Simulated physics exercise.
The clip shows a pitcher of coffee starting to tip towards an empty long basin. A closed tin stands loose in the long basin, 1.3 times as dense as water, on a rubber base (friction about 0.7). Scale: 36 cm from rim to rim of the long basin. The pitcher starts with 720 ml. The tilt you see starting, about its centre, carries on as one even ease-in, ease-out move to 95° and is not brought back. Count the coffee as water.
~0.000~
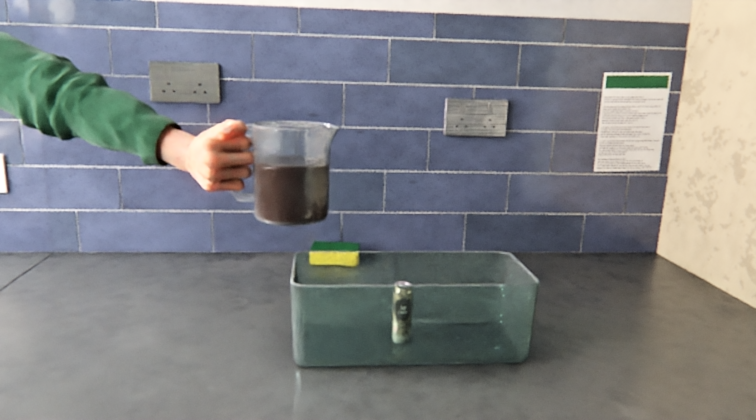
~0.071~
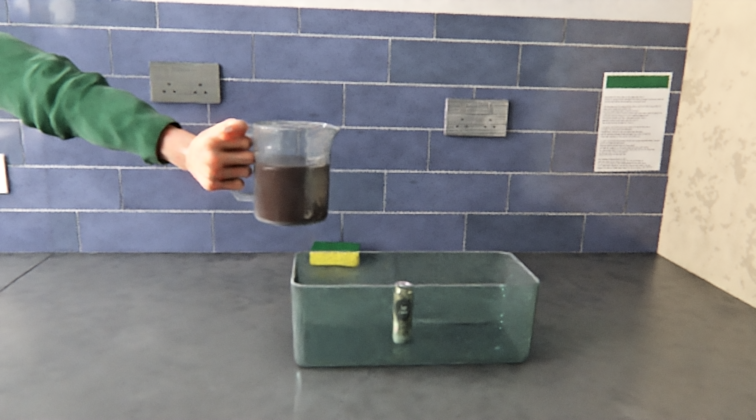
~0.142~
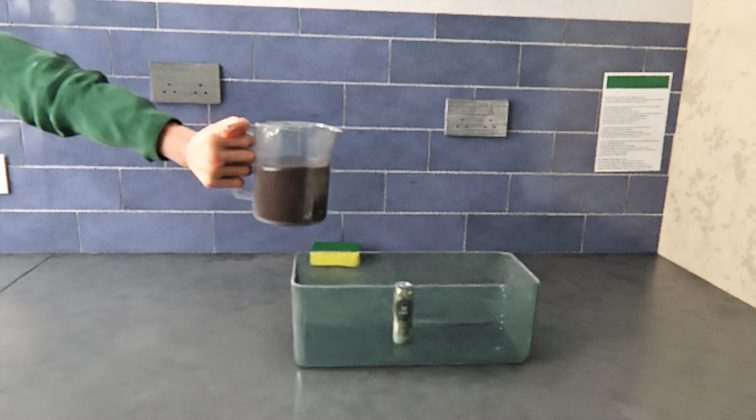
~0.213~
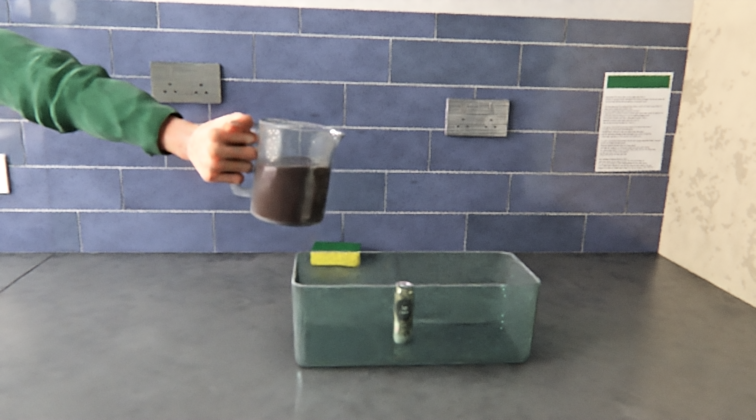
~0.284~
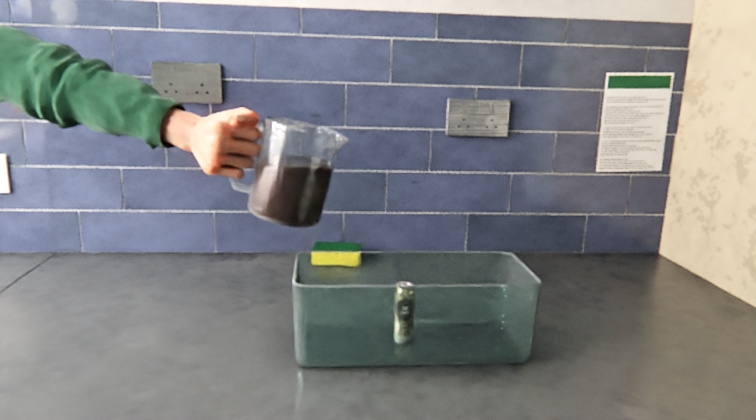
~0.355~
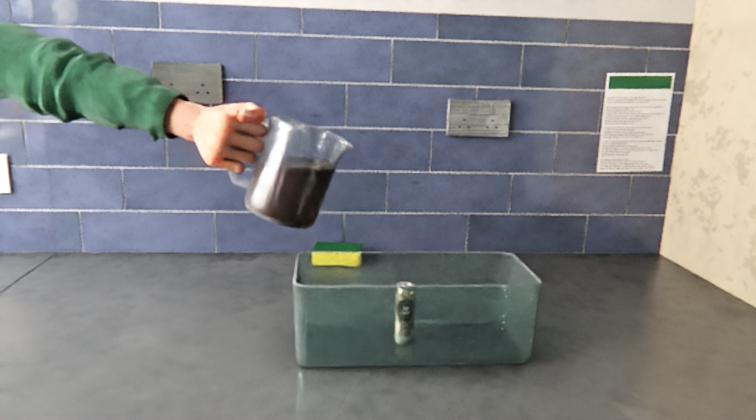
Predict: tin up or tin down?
It topples.
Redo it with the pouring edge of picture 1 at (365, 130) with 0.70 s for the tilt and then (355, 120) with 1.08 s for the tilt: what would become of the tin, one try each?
First it stays up; then it remains upright.
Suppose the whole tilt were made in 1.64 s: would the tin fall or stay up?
Then it goes over.
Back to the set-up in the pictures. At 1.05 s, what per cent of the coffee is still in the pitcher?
Some 48 per cent.
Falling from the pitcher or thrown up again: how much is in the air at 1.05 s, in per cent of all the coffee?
Some 22 per cent.
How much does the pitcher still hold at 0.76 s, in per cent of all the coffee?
Some 94 per cent.
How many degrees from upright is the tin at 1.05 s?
Near 0° from upright.
Then, 0.76 s in, the tilt is 67° and 94 per cent is still to pour; the tin stands where it began.
Then, 1.05 s in, the tilt is 92° and 49 per cent is still to pour; the tin stands where it began.
Then, 1.36 s in, the tilt is 95° and 15 per cent is still to pour; the tin lies on its side.
Then, 1.70 s in, the tilt is 95° and 4 per cent is still to pour; the tin lies on its side.
Finally, the tin lies on its side.
